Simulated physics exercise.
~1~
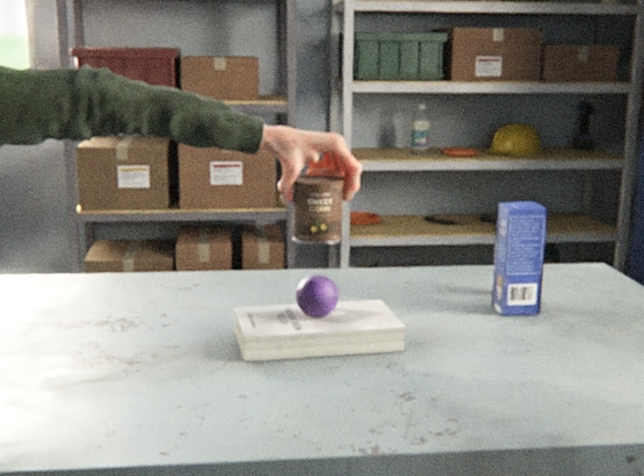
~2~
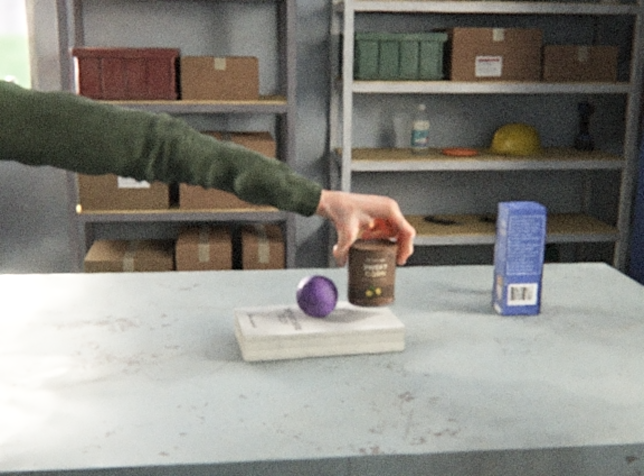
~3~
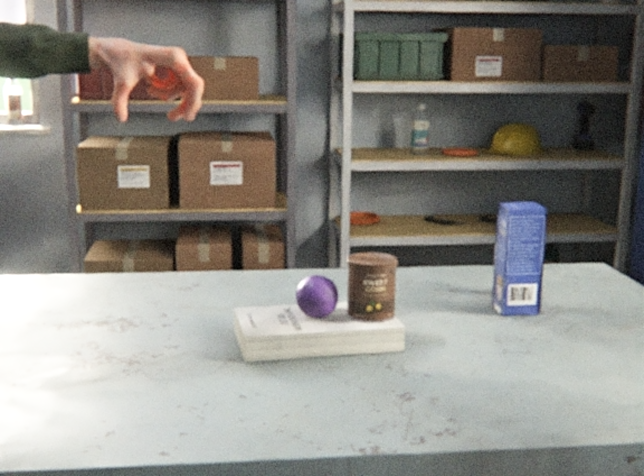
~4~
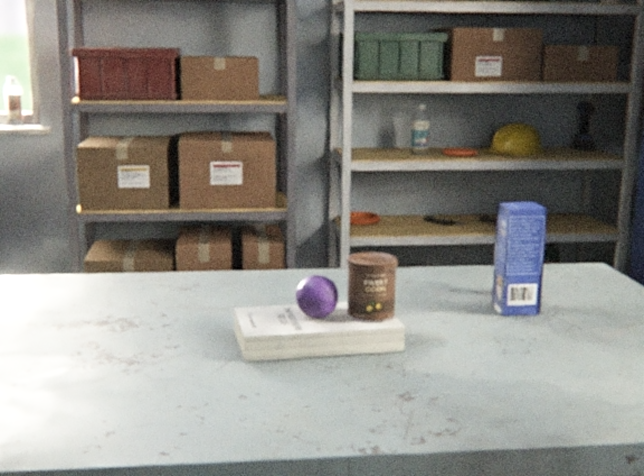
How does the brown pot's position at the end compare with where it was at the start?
At the start it is held in the air above the purple ball. By the end it is lower and further right, standing on the white book just to the right of the ball.
